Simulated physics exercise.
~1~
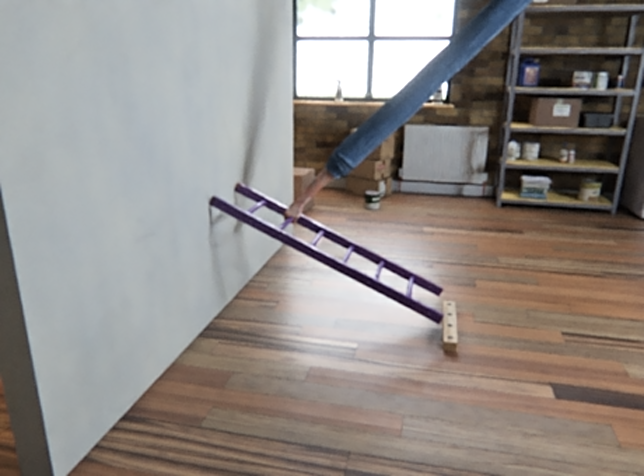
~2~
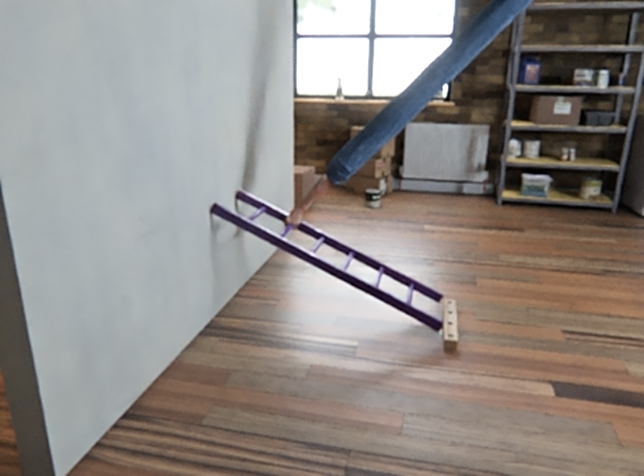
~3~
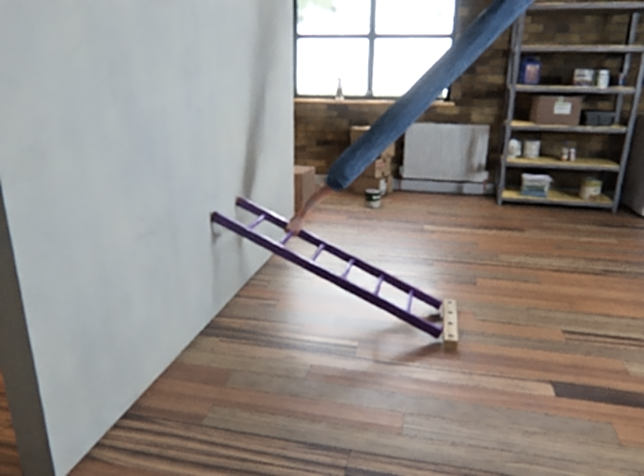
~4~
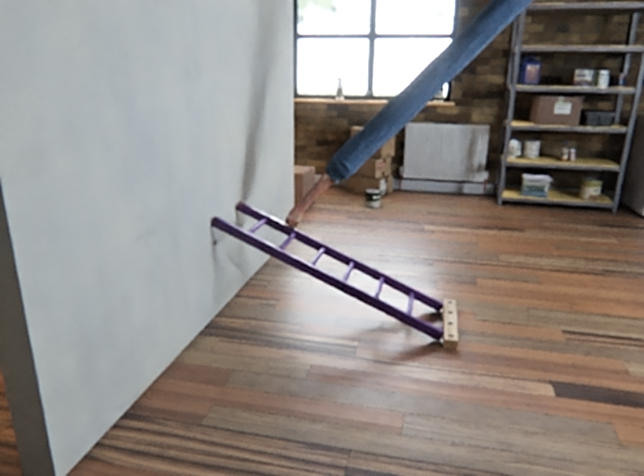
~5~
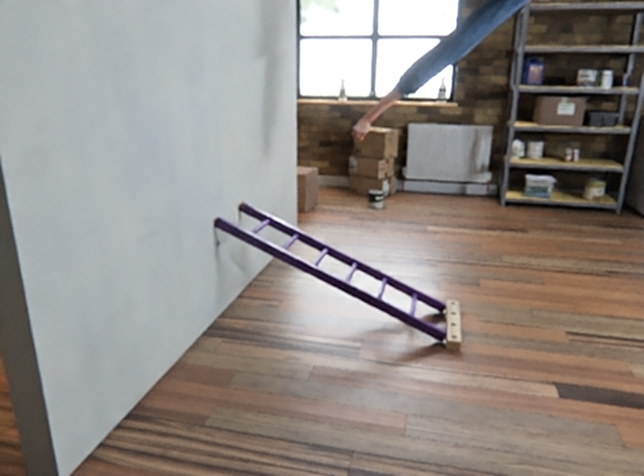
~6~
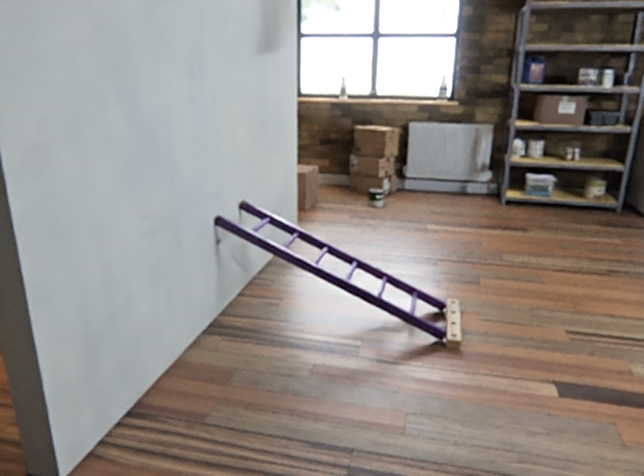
A purple ladder leans at a low angle against a pale wall on the left, its foot by a small wooden batten on the plank floor, seen from slightly above in a room with a bright window, brown boxes and grey shelving behind. An arm in a blue sleeve reaches down from the upper right, its hand at the ladder's upper part. The ladder shifts down slightly while the hand stays close. The hand then lets go and draws back toward the upper right, leaving the view. The ladder stays propped between wall and batten, holding its place.
